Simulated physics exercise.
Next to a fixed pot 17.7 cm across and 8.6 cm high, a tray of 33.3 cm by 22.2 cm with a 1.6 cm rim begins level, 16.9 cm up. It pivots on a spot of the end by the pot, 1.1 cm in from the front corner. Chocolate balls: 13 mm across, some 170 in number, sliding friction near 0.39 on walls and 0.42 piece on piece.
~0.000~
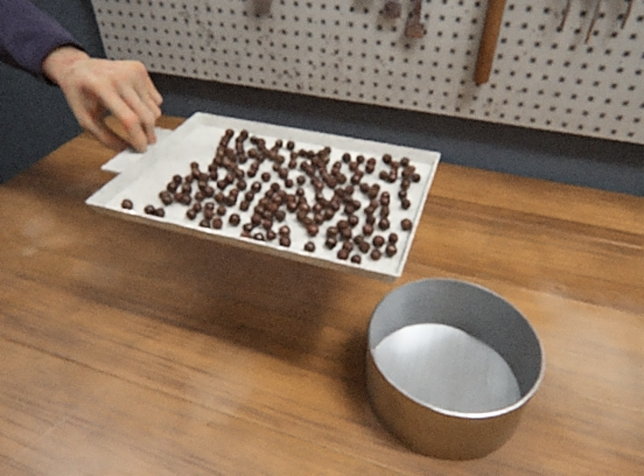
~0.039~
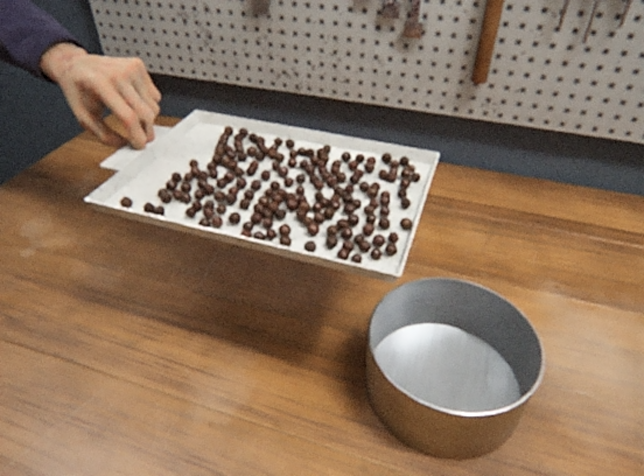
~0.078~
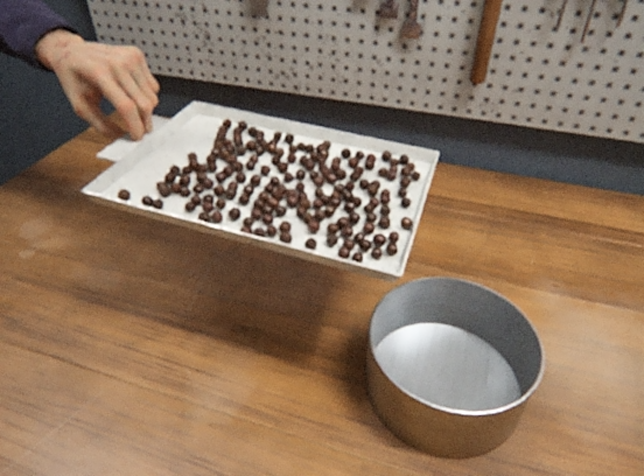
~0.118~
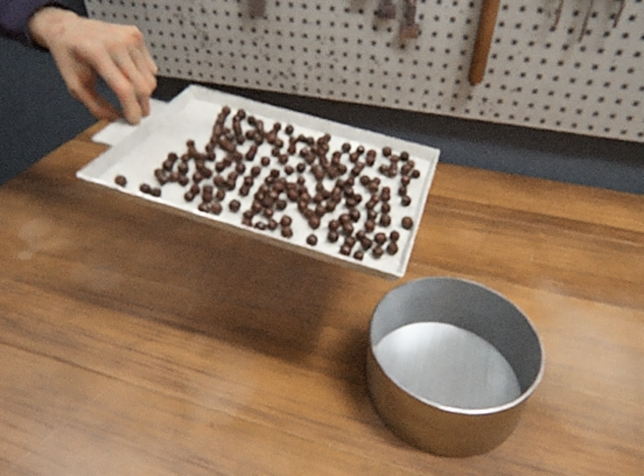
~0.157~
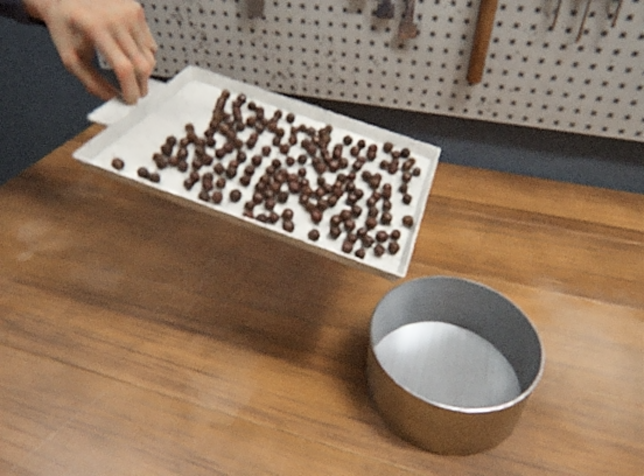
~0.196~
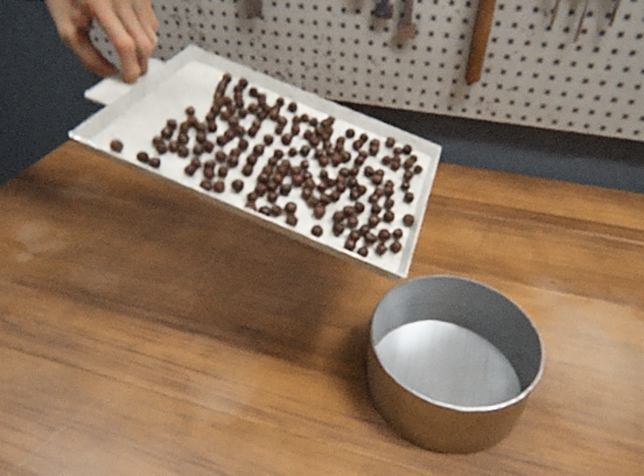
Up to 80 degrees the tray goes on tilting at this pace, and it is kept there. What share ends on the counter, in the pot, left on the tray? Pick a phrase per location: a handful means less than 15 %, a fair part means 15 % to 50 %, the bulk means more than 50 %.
Counter: A fair part, pot: The bulk, tray: A handful.
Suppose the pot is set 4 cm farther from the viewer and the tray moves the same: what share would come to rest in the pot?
About 75 %.
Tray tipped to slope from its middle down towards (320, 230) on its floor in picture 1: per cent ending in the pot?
I'd say close to 75 %.
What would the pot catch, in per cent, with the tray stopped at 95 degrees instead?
Near 75 %, then.
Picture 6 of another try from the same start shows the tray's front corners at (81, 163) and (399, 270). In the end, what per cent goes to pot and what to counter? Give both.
Per cent by place - pot 95, counter 5.
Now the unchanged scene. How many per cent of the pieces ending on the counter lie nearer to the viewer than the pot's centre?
0 %.
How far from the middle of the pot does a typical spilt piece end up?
About 16 centimetres.
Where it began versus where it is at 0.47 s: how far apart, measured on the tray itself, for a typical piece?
By then it sits near 7 cm from where it began.
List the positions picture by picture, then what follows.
Tray tilt 0 degrees, front corners at (93, 200) and (394, 270); middle of the pieces at (289, 183); pot at (454, 338), in the first frame.
Tray tilt 1 degrees, front corners at (92, 198) and (395, 270); middle of the pieces at (289, 182), in the second frame.
Tray tilt 3 degrees, front corners at (89, 189) and (396, 270); middle of the pieces at (289, 178), in the third frame.
Tray tilt 7 degrees, front corners at (85, 174) and (398, 270), lowest corner right front; middle of the pieces at (289, 170), in the fourth frame.
Tray tilt 11 degrees, front corners at (81, 154) and (399, 270), lowest corner right front; middle of the pieces at (290, 161), in the fifth frame.
Tray tilt 16 degrees, front corners at (78, 134) and (401, 270), lowest corner right front; middle of the pieces at (293, 152); pot at (455, 333). Its pace works out near 115 degrees a second, in the sixth frame.
Then, at 0.47 s, tilt 47 degrees; the tray holds 100 %, the pot 0 %.
Then, at 0.66 s, tilt 69 degrees; the tray holds 85 %, the pot 0 %.
After 0.96 s, tilt 80 degrees; the tray holds 10 %, the pot 60 %.
At rest (2.1 s), counter 25 %, pot 75 %, tray 0 %.
